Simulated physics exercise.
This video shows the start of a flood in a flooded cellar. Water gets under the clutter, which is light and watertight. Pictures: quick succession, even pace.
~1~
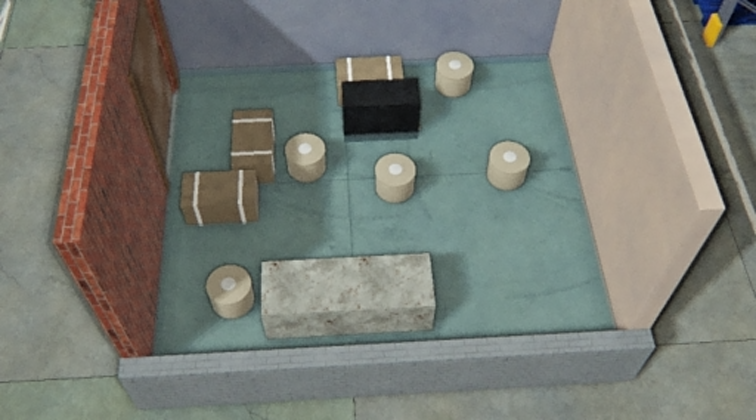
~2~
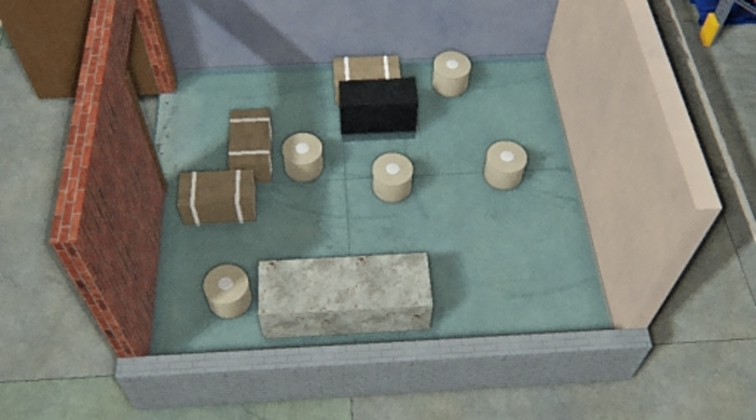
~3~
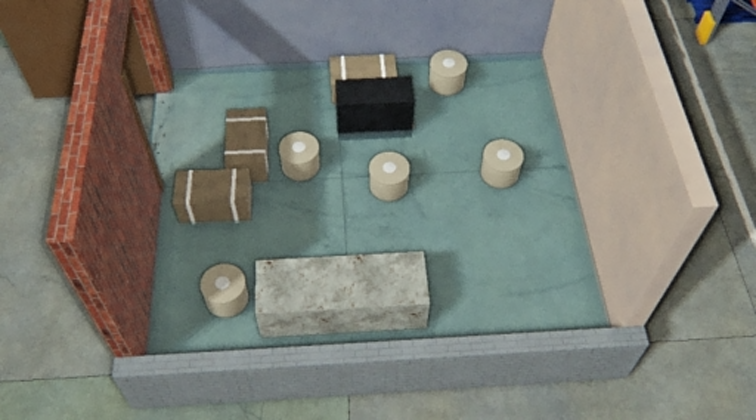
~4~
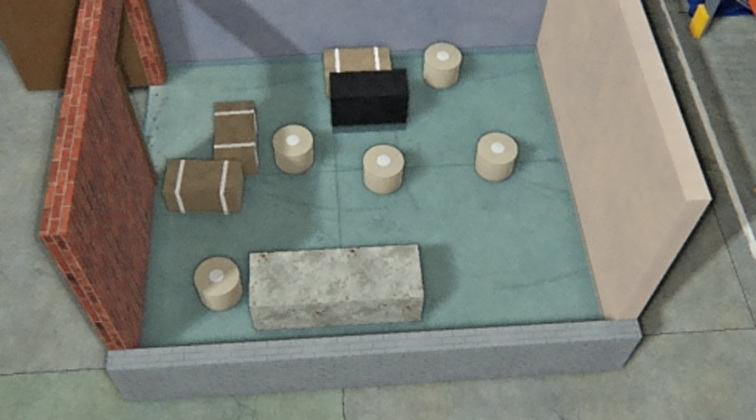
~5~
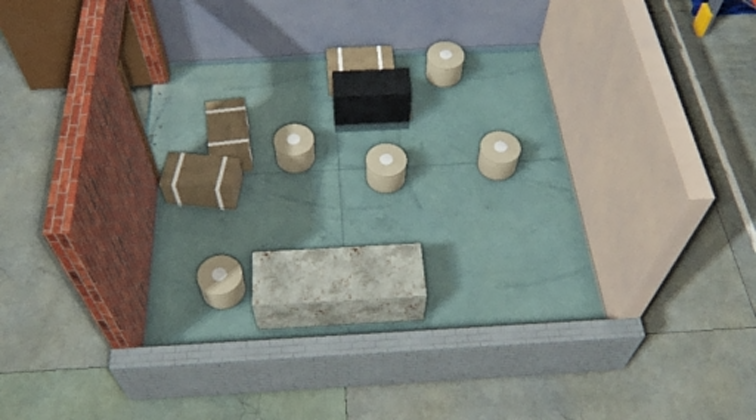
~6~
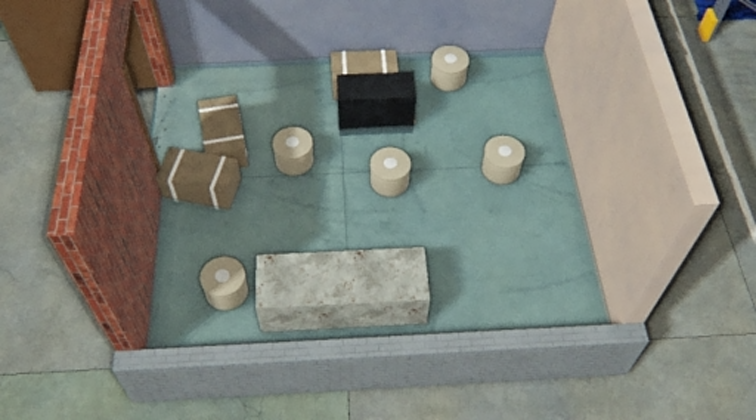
Two brown boxes with pale straps, on the left of a walled room with a greenish floor, slid slightly left and turned a little, while the black box and the long grey block stayed put.
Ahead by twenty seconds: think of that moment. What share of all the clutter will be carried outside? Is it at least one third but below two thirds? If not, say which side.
From what I can see, the part that leaves comes to no less than two thirds.
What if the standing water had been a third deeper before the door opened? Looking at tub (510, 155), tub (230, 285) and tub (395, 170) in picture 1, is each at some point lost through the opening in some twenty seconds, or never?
The first one never escapes, the second ends up outside, the third ends up outside.
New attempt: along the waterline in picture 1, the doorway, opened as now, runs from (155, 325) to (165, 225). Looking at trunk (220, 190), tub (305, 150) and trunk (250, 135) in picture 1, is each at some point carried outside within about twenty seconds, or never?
The first exits, the second exits, the third exits.
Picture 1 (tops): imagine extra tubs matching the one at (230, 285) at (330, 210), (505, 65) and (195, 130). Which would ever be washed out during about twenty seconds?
Per object, in the order given: Exits at some point / never exits / exits at some point.
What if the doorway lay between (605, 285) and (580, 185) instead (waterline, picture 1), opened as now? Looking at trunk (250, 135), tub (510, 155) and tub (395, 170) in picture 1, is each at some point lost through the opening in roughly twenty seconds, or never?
Going through them, number one is held back, number two is flushed away and number three is flushed away.
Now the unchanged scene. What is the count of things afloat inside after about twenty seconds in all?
The number is 1.
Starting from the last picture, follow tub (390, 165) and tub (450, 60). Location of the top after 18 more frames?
Estimated: (257, 141); (340, 61).
A moment on, 1 of 8 are out; 7 afloat.
Next, 3 of 8 are out; 5 afloat.
Later, 6 of 8 are out; 2 afloat.
In the end, 7 of 8 are out; 1 afloat.
